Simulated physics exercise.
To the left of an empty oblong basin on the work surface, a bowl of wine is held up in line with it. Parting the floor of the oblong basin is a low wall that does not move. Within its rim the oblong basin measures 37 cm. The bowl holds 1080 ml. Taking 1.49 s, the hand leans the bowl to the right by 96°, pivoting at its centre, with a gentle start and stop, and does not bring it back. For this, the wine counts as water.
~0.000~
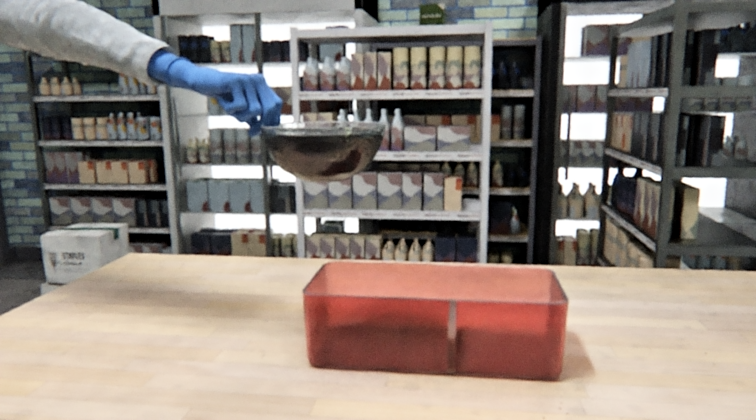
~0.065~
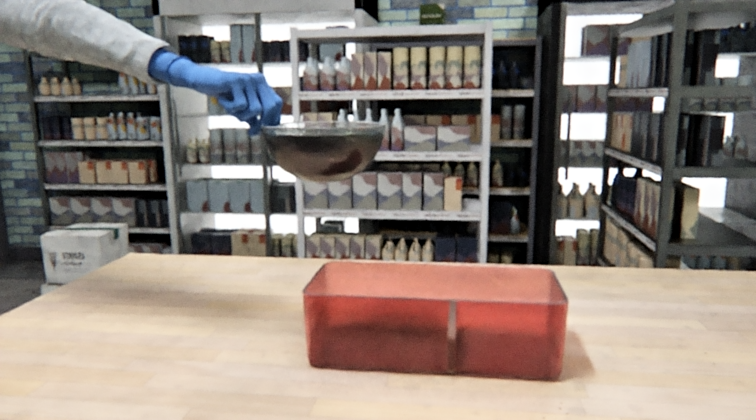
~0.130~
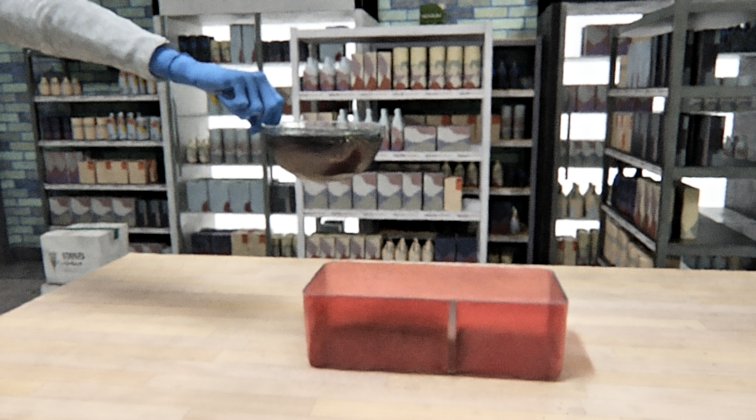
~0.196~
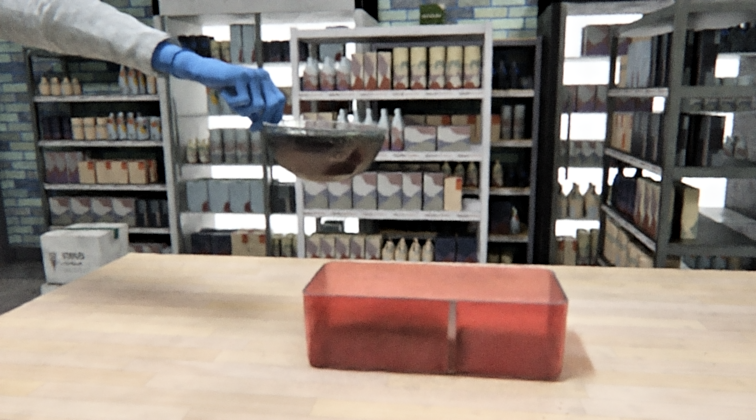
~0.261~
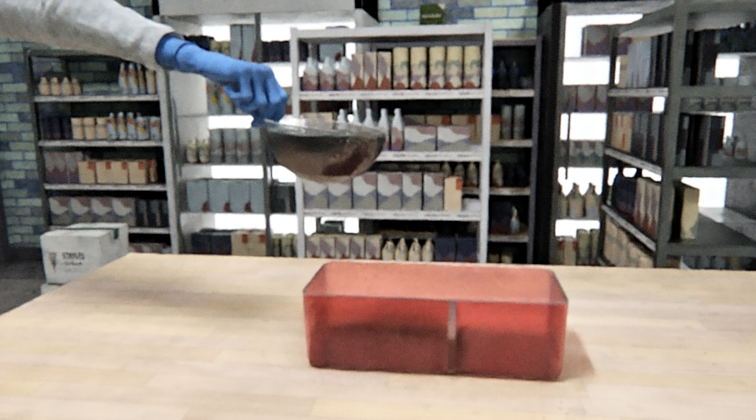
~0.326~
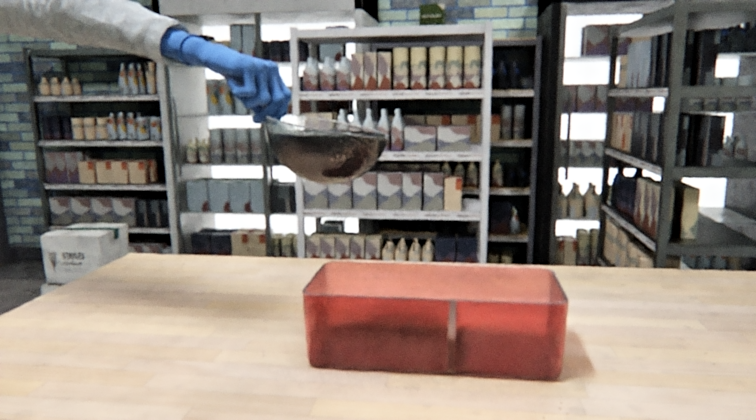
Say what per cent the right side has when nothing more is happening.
It has about 36 per cent.
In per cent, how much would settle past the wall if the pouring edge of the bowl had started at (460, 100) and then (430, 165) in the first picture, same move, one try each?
Around 85 per cent first, around 80 per cent next.
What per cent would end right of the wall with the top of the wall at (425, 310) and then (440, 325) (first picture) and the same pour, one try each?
Roughly 70 per cent, then 60 per cent.
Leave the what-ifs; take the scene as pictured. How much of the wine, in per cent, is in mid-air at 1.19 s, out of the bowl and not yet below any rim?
Around 10 percent of the liquid.
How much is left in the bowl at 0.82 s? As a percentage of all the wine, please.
About 46 percent.
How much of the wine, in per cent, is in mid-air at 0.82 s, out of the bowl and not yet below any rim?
It comes to about 36 percent.
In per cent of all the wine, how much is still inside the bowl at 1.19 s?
I'd estimate some 4 per cent.
By 0.82 s the tilt is 56° and 45 per cent is still to pour, 12 is left of the wall and 7 right of it.
By 1.19 s the tilt is 87° and 4 per cent is still to pour, 51 is left of the wall and 35 right of it.
By 1.57 s the tilt is 96° and 0 per cent is still to pour, 62 is left of the wall and 36 right of it.
By 1.99 s the tilt is 96° and 0 per cent is still to pour, 62 is left of the wall and 36 right of it.
At rest 62 per cent lies left of the wall, 36 right of it and 2 outside.
